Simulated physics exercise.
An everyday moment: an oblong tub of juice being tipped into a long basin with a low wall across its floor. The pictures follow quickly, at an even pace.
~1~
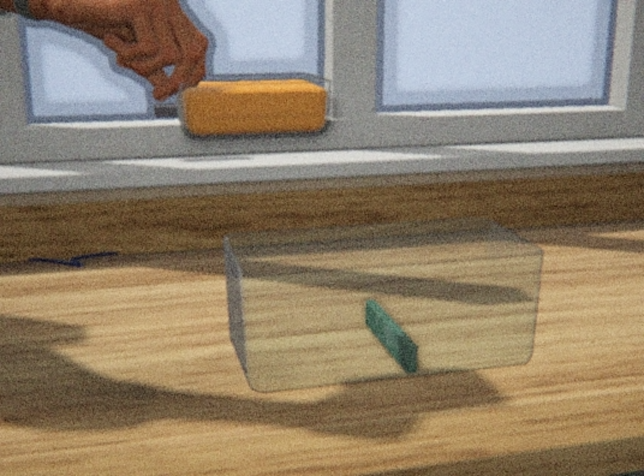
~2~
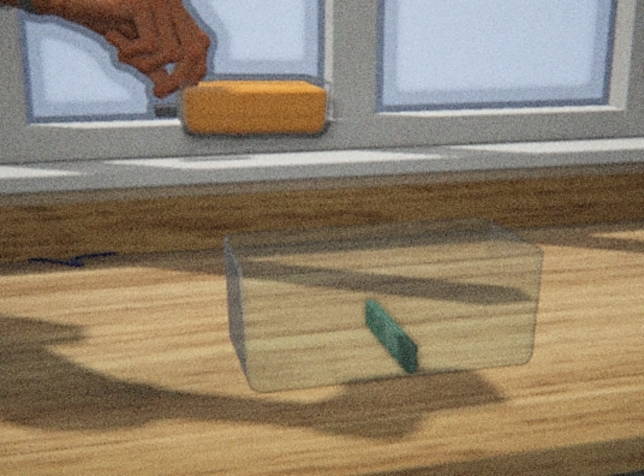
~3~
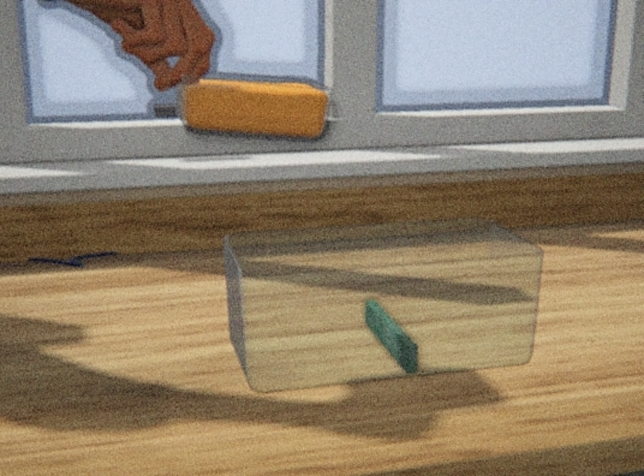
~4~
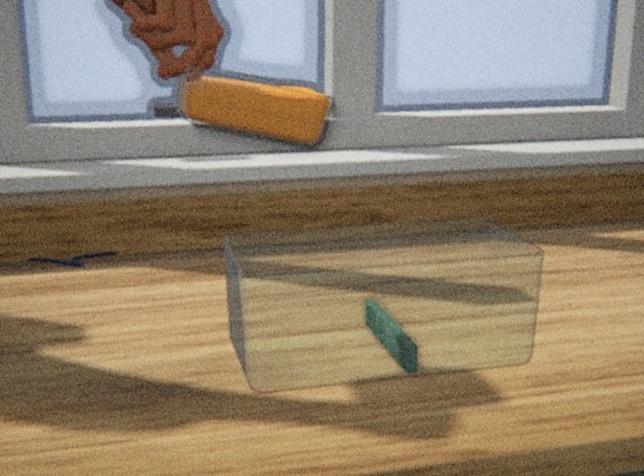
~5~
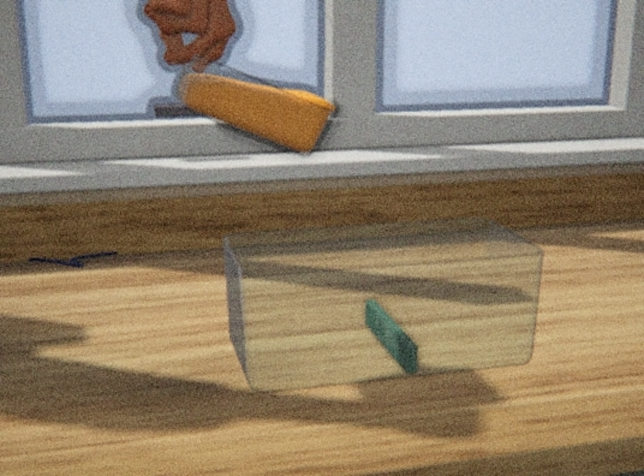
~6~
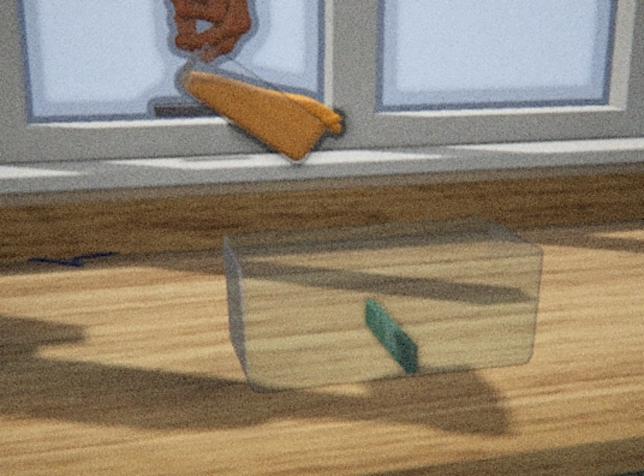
A hand tilting an oblong tub of orange juice down to the right above a clear basin with a low green wall.
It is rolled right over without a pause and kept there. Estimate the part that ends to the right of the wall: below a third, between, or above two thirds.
The share right of the wall is not even a third.
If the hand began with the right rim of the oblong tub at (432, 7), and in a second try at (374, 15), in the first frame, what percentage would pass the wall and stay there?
About 60 and 65 per cent.
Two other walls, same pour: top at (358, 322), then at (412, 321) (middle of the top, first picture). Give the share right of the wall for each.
In turn 75 and 15 in a hundred.
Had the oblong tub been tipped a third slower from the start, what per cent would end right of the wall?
About 45 per cent.
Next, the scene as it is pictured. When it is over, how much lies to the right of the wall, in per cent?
Close to 25 per cent.
A moment on, the oblong tub is tipped on its side and 7 per cent is still to pour, 42 is left of the wall and 4 right of it.
Next, the oblong tub is tipped right over and 1 per cent is still to pour, 74 is left of the wall and 21 right of it.
Then the oblong tub is tipped right over and 0 per cent is still to pour, 73 is left of the wall and 22 right of it.
Later the oblong tub is tipped right over and 0 per cent is still to pour, 73 is left of the wall and 23 right of it.
At rest 73 per cent lies left of the wall, 23 right of it and 4 outside.
